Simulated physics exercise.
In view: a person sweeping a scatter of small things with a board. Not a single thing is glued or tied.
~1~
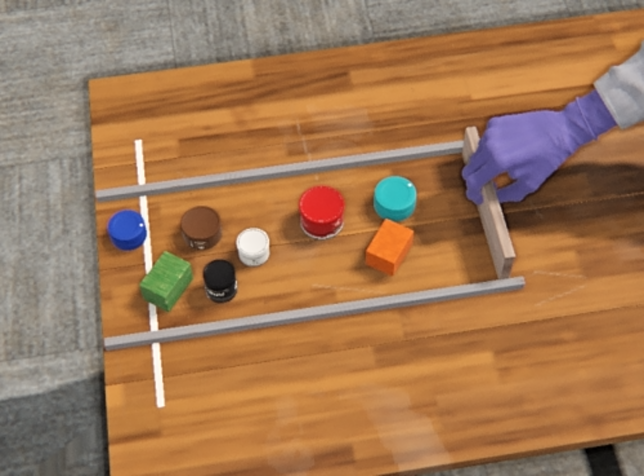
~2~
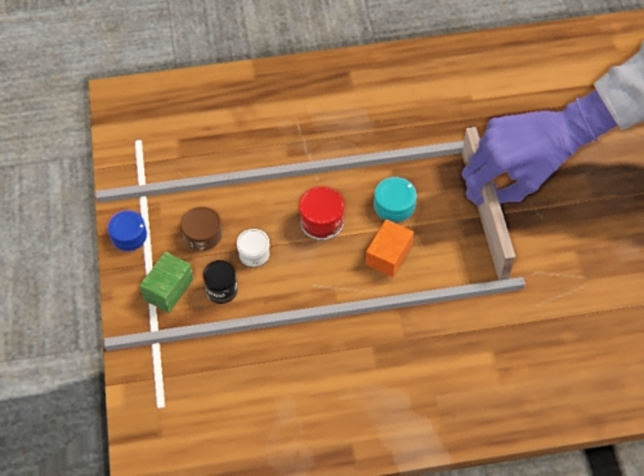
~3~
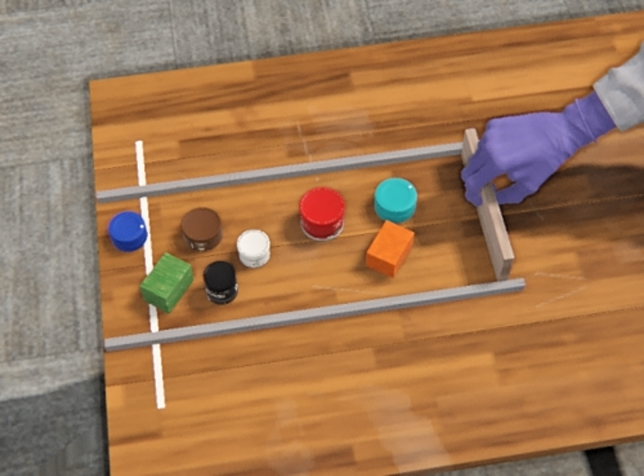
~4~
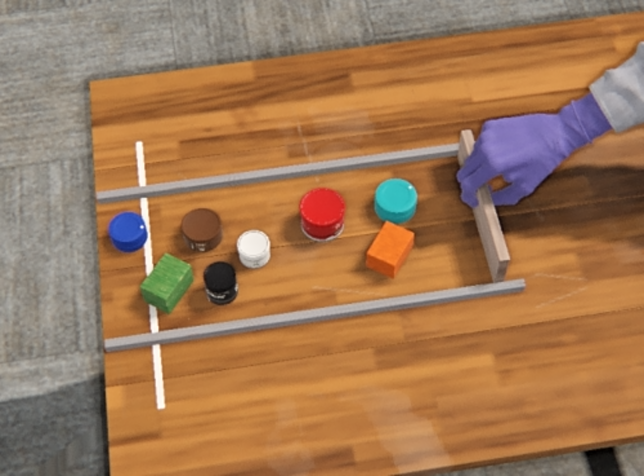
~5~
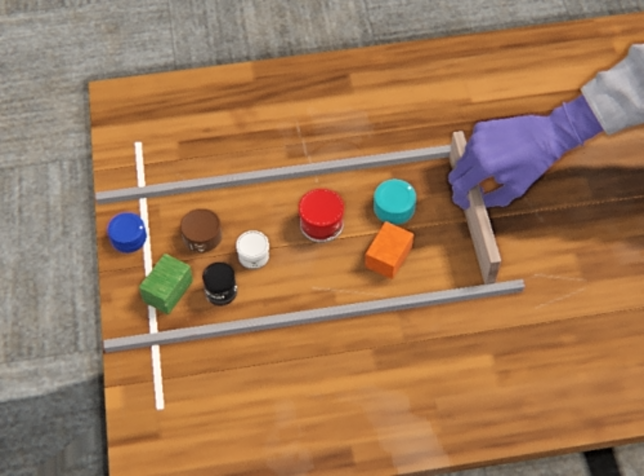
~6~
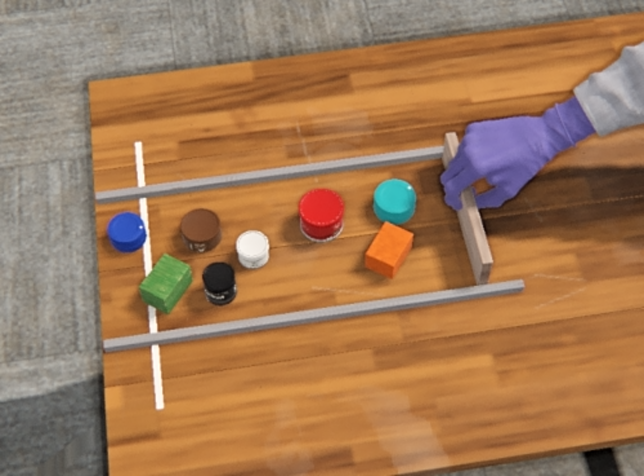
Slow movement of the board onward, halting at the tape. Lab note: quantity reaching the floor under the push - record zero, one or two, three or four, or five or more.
Recorded: Three or four.
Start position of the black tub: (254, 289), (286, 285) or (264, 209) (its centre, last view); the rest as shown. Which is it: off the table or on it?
Well, the black tub keeps its place; it keeps its place; it keeps its place.
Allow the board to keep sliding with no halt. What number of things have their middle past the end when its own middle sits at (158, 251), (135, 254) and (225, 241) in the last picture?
In order, that gives 4, then 6, then 1.
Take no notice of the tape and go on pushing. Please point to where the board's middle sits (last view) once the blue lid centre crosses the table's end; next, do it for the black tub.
The middle is at (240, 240) when it's the blue lid, and at (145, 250) when it's the black tub.
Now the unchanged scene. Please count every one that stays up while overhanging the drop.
Overhang count: 2.
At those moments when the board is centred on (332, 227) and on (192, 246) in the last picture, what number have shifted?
At the first spot the count is 4, and at the second it is 8.
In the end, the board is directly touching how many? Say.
2 in contact.
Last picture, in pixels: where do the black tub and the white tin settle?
Roughly (102, 307) for the first and roughly (101, 278) for the second.
Soon after, none off yet; blue lid at rest near (127, 232); green block at rest near (166, 284); brown tub at rest near (201, 230).
After that, none off yet; blue lid displaced about its own width near (105, 232); green block at rest near (164, 285); brown tub displaced about its own width near (141, 239).
In the end, the number that fall off is three or four; gone, red pot, brown tub, green block and blue lid.
